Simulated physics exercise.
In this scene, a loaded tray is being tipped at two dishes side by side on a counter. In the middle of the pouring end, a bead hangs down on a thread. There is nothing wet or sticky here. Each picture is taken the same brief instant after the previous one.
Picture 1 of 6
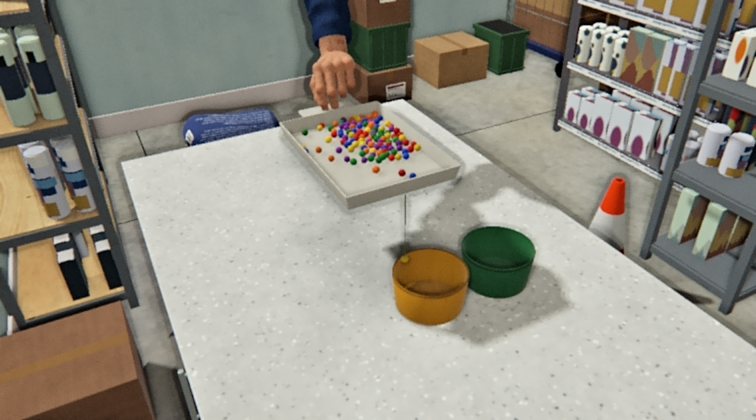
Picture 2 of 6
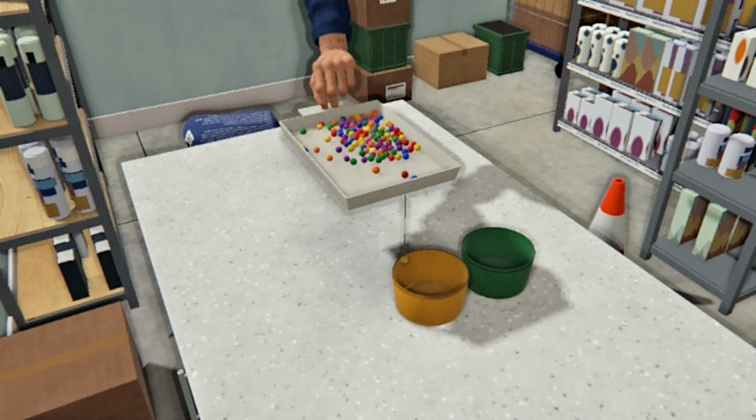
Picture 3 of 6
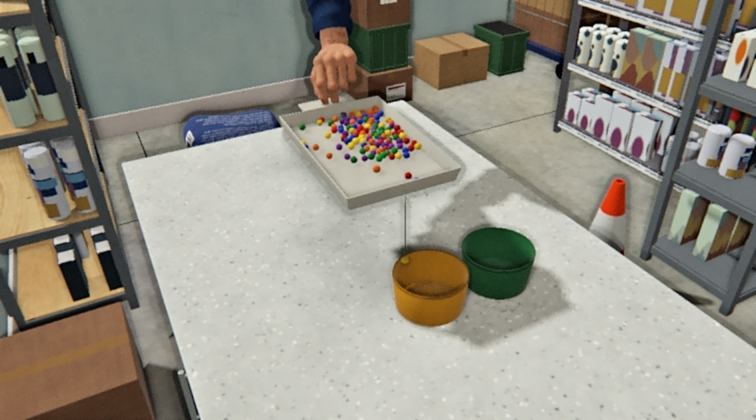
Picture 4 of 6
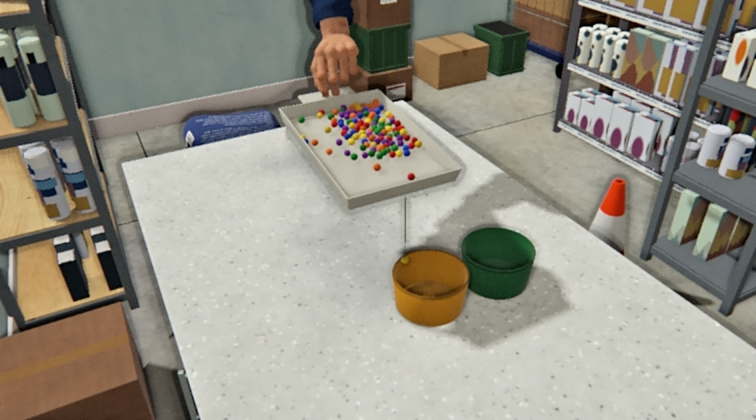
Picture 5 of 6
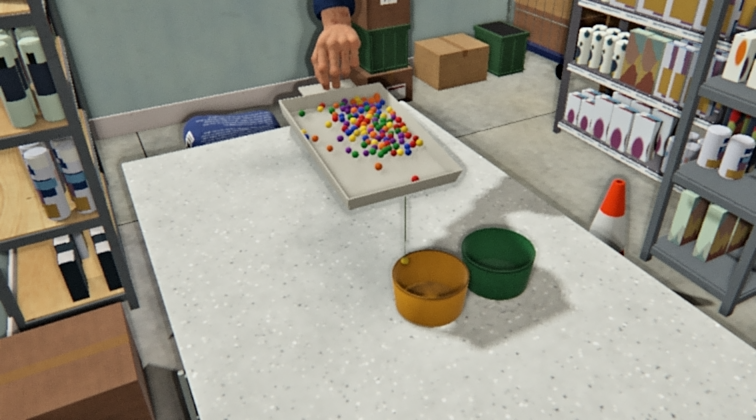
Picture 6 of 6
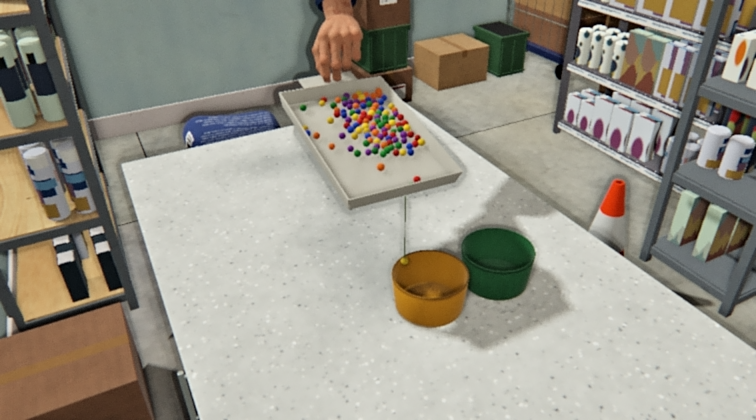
A hand slowly tilts a tray of colourful beads above an orange and a green dish.
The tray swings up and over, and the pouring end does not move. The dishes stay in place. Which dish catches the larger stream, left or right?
The left-side dish.
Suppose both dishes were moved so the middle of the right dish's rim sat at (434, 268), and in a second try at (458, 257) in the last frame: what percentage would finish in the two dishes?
60 and 50 in a hundred, in turn.
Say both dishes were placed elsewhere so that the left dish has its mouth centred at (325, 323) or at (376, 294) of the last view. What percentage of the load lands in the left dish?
In turn 0 and 10 in a hundred.
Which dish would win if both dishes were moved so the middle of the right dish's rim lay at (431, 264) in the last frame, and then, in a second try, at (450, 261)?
For the first position it is the one at right; for the second, the one at right.
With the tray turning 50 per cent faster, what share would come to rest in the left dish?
Something like 60 percent, give or take.
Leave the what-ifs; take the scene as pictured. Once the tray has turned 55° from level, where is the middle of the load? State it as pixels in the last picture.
I'd put the middle of the pieces at roughly (425, 173).
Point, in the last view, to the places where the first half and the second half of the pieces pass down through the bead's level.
The first part at (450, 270); the rest at (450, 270).
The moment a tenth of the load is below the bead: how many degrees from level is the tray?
The tilt then is about 90°.
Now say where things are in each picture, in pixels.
In the first frame, corners of the pouring end near (348, 195) and (456, 164), level; middle of the load near (369, 139), round plastic beads; left dish near (450, 307); right dish near (519, 280); bead on its thread near (405, 259).
In the second frame, corners of the pouring end near (348, 195) and (456, 165), level; middle of the load near (369, 139).
In the third frame, corners of the pouring end near (349, 196) and (457, 166), tipped barely, lowest at the right corner; middle of the load near (370, 136).
In the fourth frame, corners of the pouring end near (349, 196) and (457, 167), tipped a little, lowest at the right corner; middle of the load near (370, 132).
In the fifth frame, corners of the pouring end near (350, 196) and (458, 168), tipped a little, lowest at the right corner; middle of the load near (371, 128).
In the sixth frame, corners of the pouring end near (350, 197) and (458, 170), tipped a little, lowest at the right corner; middle of the load near (373, 125), all but a few on the move; left dish near (450, 309); right dish near (519, 282).
Shortly afterwards, tray tipped steeply; all but a few on the tray; only a few in the left dish; only a few in the air.
Next, tray tipped right over; near half on the tray; a little in the left dish; only a few in the right dish; only a few outside both; near a third in the air.
Some moments later, tray tipped past a quarter turn; near two thirds in the left dish; a little in the right dish; near a third outside both.
In the end, tray tipped past a quarter turn; near two thirds in the left dish; a little in the right dish; near a third outside both.
